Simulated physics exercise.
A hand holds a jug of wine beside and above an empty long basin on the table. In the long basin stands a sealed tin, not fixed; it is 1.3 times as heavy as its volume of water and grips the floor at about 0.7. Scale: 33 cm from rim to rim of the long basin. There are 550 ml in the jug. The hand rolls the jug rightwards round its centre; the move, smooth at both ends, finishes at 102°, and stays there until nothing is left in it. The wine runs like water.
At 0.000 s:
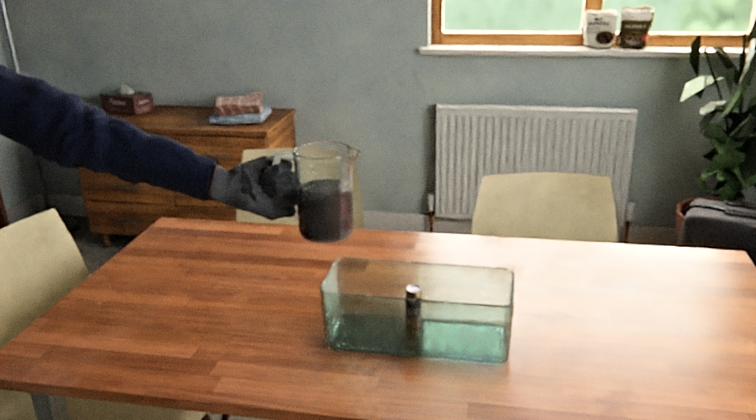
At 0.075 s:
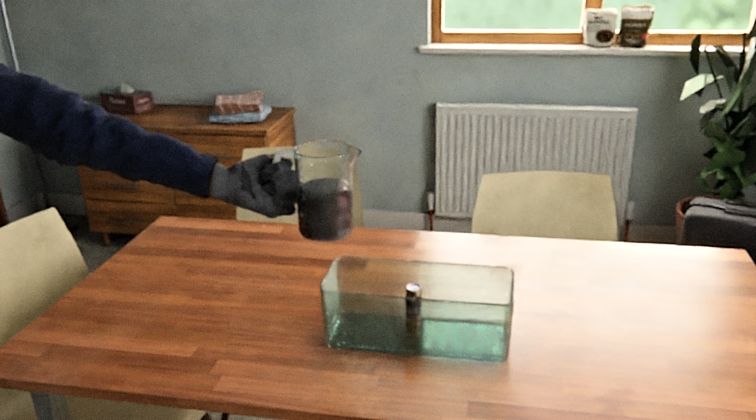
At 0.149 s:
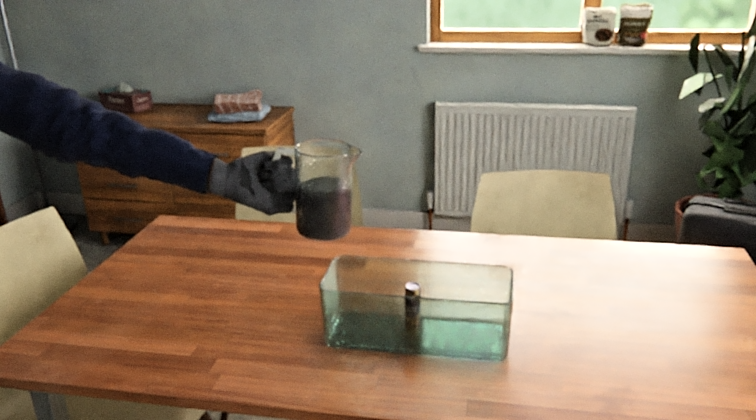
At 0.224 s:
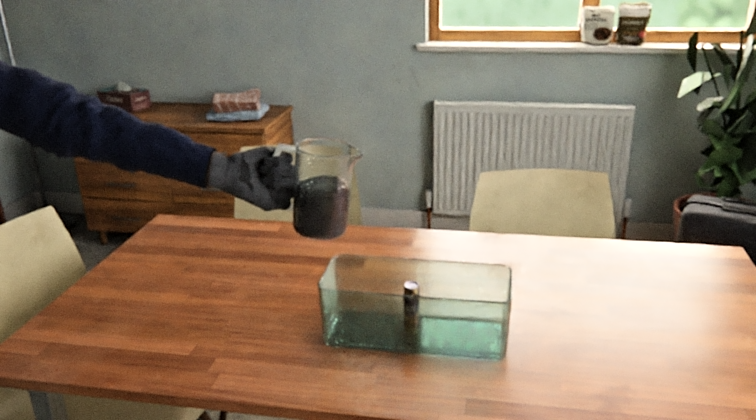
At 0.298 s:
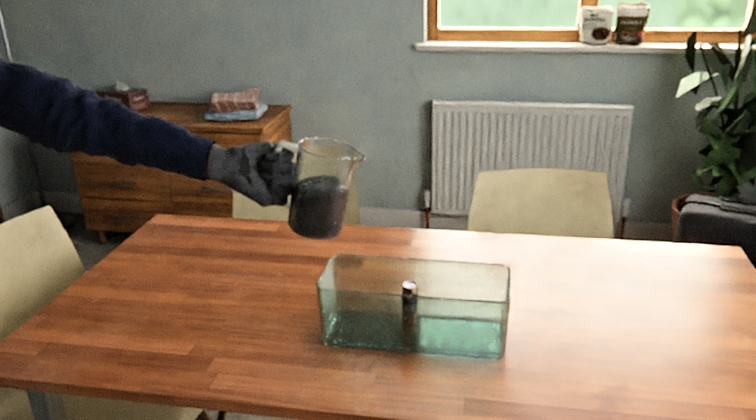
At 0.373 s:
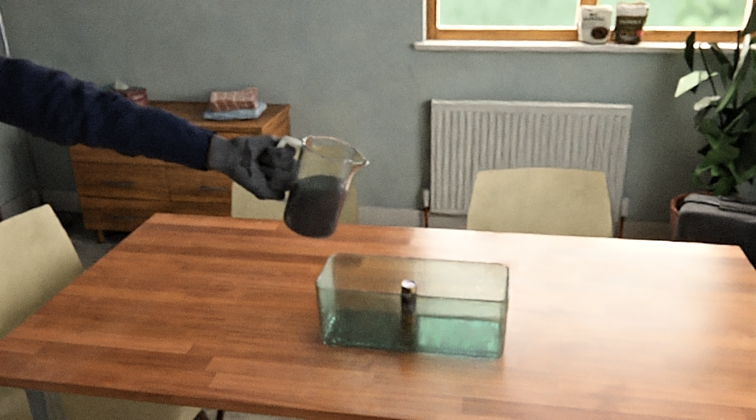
At first, a gloved hand reaching in from the left holds a glass jug of dark liquid upright, above a long glass basin on a wooden table. The jug then starts to tilt slowly to the right, leaning gently while the dark liquid stays inside and the basin stays in place.
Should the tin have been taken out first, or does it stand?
The tin goes over.
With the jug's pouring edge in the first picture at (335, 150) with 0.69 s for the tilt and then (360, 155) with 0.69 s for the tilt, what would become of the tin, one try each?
First it goes over; then it goes over.
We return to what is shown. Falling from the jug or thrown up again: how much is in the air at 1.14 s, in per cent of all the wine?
Some 24 per cent.
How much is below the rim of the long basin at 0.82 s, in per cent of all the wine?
Near 0 in a hundred.
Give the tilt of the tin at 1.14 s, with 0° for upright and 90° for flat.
It is at some 0°.
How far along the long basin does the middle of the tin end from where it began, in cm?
About 7.0 cm.
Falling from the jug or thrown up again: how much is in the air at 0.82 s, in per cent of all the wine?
Some 1 per cent.
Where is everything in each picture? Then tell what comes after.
Tilt 0°; pouring edge (361, 153); surface from (300, 185) to (351, 188); the long basin's rim runs from (328, 275) to (514, 288); the tin's top is at (414, 290), in the first frame.
Tilt 1°; pouring edge (361, 152); surface from (300, 184) to (351, 186), in the second frame.
Tilt 3°; pouring edge (362, 152); surface from (300, 183) to (350, 185), in the third frame.
Tilt 7°; pouring edge (363, 154); surface from (299, 183) to (349, 185), in the fourth frame.
Tilt 12°; pouring edge (365, 158); surface from (296, 182) to (348, 184), in the fifth frame.
Tilt 18°; pouring edge (368, 162); surface from (295, 182) to (348, 184), in the sixth frame.
After 0.82 s the tilt is 67° and 99 per cent is still to pour; the tin stands where it began.
After 1.14 s the tilt is 96° and 54 per cent is still to pour; the tin stands where it began.
After 1.48 s the tilt is 102° and 10 per cent is still to pour; the tin leans 16°.
After 1.85 s the tilt is 102° and 1 per cent is still to pour; the tin lies on its side.
In the end the tin lies on its side.
